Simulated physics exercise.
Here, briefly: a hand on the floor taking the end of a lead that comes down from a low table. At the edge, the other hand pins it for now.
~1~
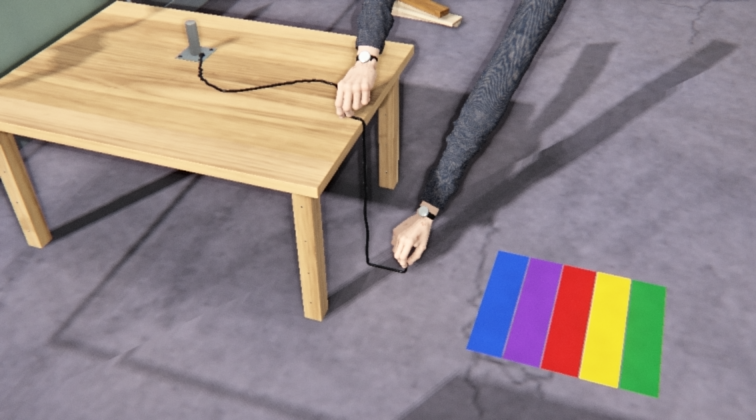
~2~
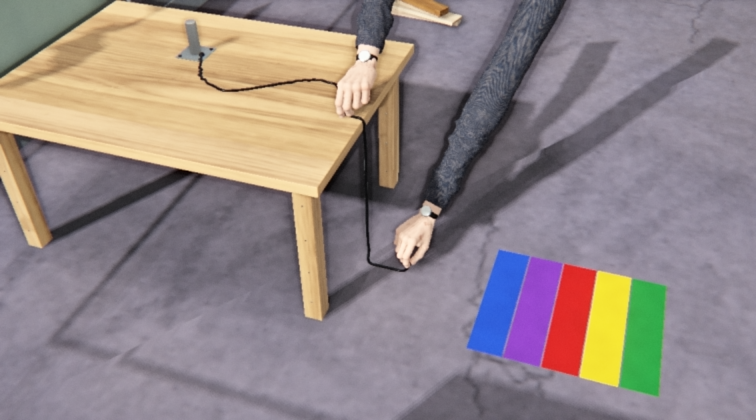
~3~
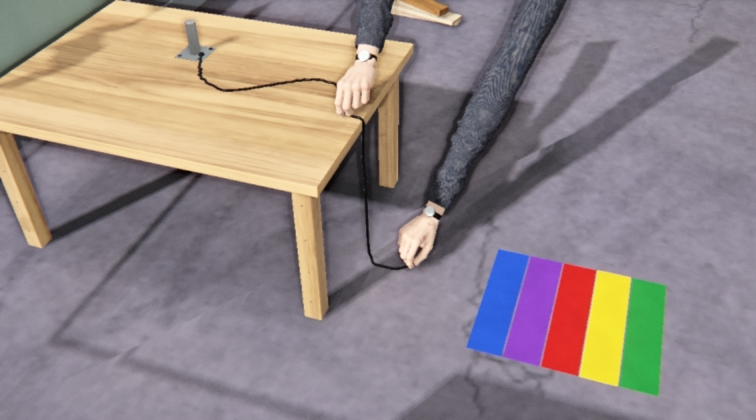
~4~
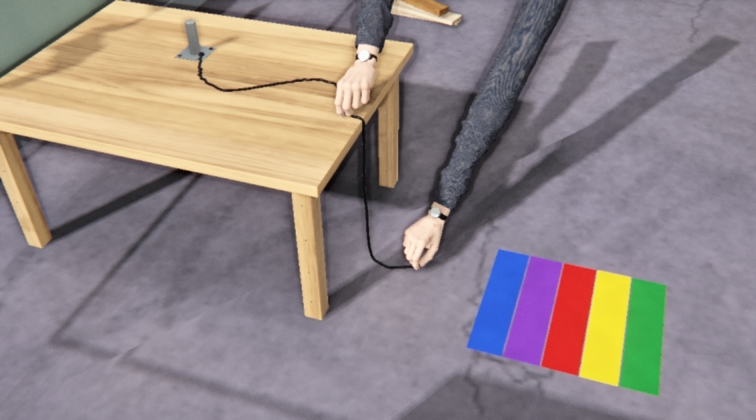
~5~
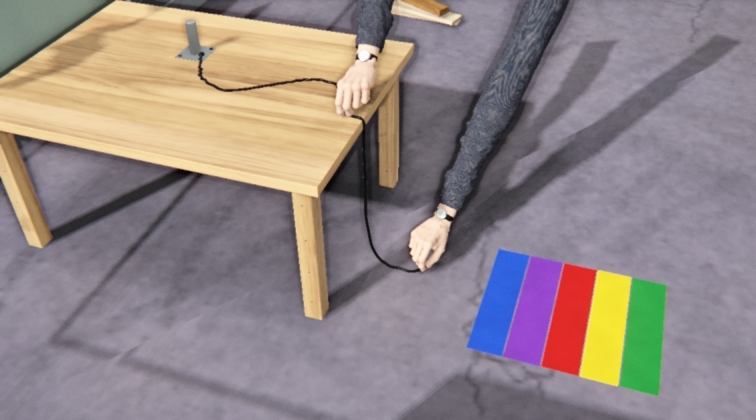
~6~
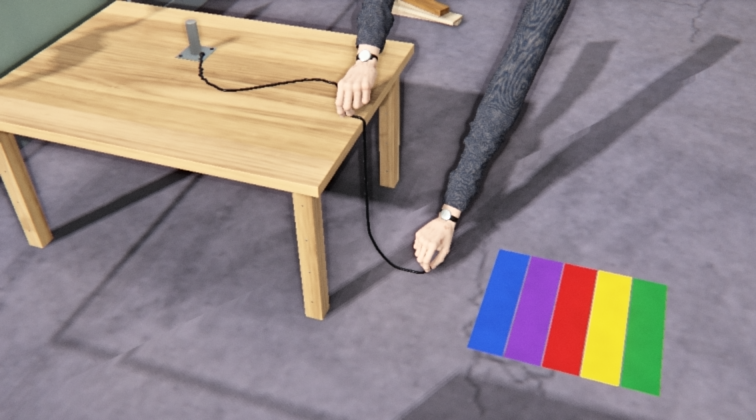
A hand near the floor slides the end of a dark cord slowly to the right, a short way, drawing the hanging length from a bent shape into a smoother curve. Seen from above at an angle, a pale wooden table stands on grey floor, the cord running from a metal bracket, beside blue, purple, red, yellow and green stripes. Another hand stays pressed at the table edge, and the view stays still.
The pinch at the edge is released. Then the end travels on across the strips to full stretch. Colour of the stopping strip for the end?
Yellow.
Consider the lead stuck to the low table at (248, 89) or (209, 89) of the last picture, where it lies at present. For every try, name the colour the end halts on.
Colour per try: Red / red.
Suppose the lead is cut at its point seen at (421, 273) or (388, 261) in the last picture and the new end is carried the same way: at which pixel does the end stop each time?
About (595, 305) and (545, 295).
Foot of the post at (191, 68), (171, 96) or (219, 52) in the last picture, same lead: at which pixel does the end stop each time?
First (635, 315), then (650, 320), and last (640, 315).
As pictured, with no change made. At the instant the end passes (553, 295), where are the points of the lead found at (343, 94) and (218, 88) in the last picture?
One heads to (373, 122) and the other heads to (245, 84).
Soon after, end near (553, 295); over purple.
Then, end near (593, 305); over yellow.
At full stretch, end near (619, 310); over yellow. It gets as far as the yellow strip.
